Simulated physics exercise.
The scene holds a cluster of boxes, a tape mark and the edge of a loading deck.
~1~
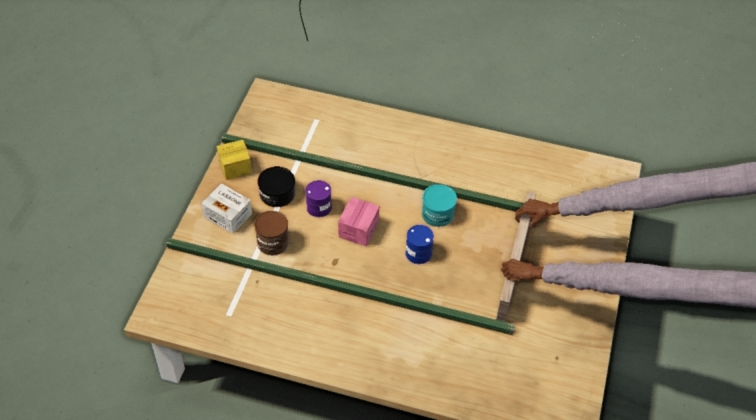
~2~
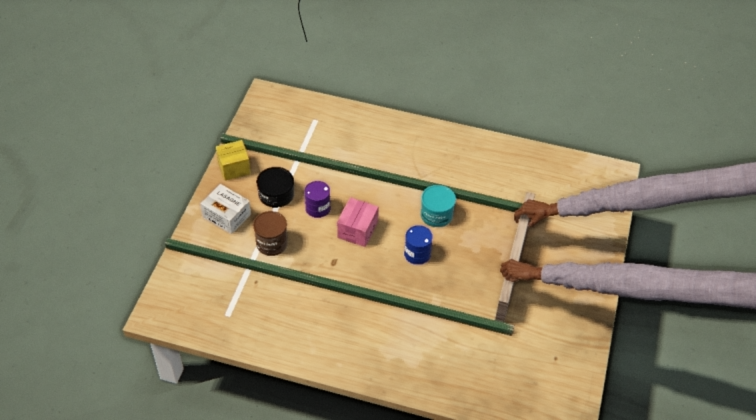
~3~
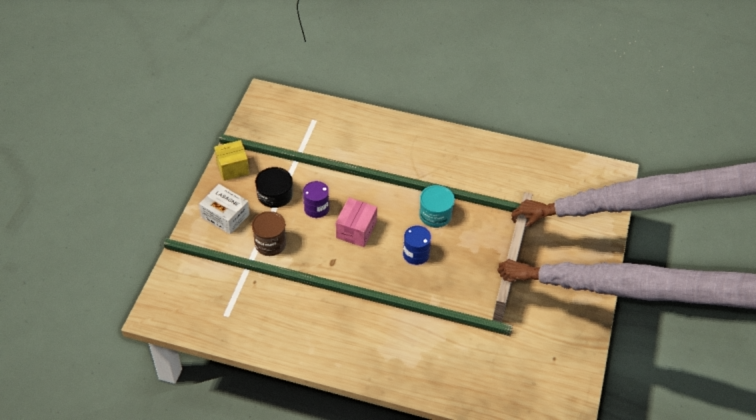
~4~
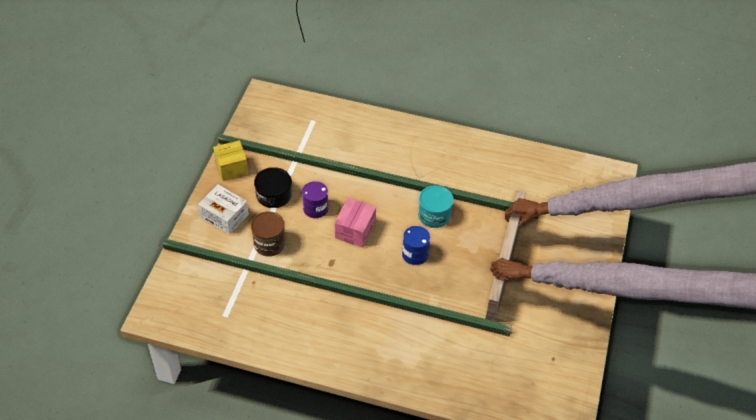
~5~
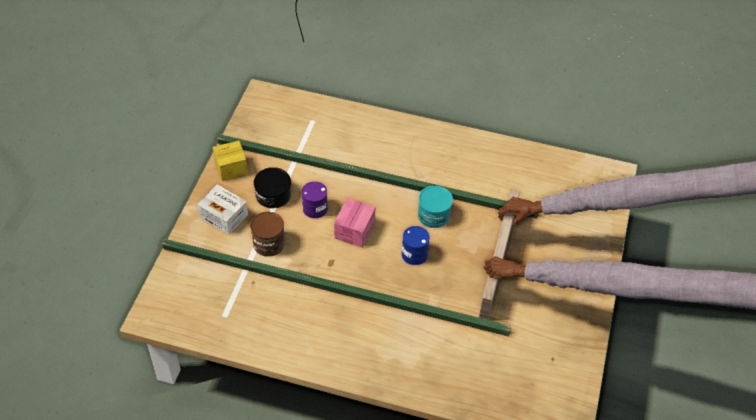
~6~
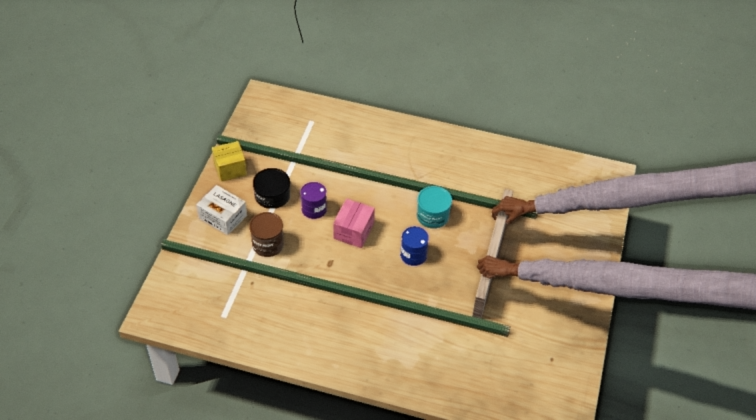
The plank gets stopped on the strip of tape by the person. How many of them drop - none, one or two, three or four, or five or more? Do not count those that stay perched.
Seems the ones that don't stay up number none, for sure.
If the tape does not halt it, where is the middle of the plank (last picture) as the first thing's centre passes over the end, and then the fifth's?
At (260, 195) for the first, at (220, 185) for the fifth.
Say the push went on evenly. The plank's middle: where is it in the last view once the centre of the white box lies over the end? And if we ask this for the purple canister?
Middle approx. at (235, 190), then approx. at (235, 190).
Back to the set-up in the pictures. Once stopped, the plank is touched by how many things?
3 are in contact with it.
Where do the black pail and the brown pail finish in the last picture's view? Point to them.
Going in order, first (212, 178) and next (240, 230).
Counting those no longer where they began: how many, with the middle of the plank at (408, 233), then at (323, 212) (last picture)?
2, then 5.
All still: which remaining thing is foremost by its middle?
Answer: The yellow parcel.
Early on, none off yet; yellow parcel at rest near (230, 161); white box at rest near (222, 210); black pail at rest near (272, 189).
A while later, none off yet; yellow parcel at rest near (230, 161); white box at rest near (222, 210); black pail moving near (270, 188).
Finally, the number that fall off is zero.
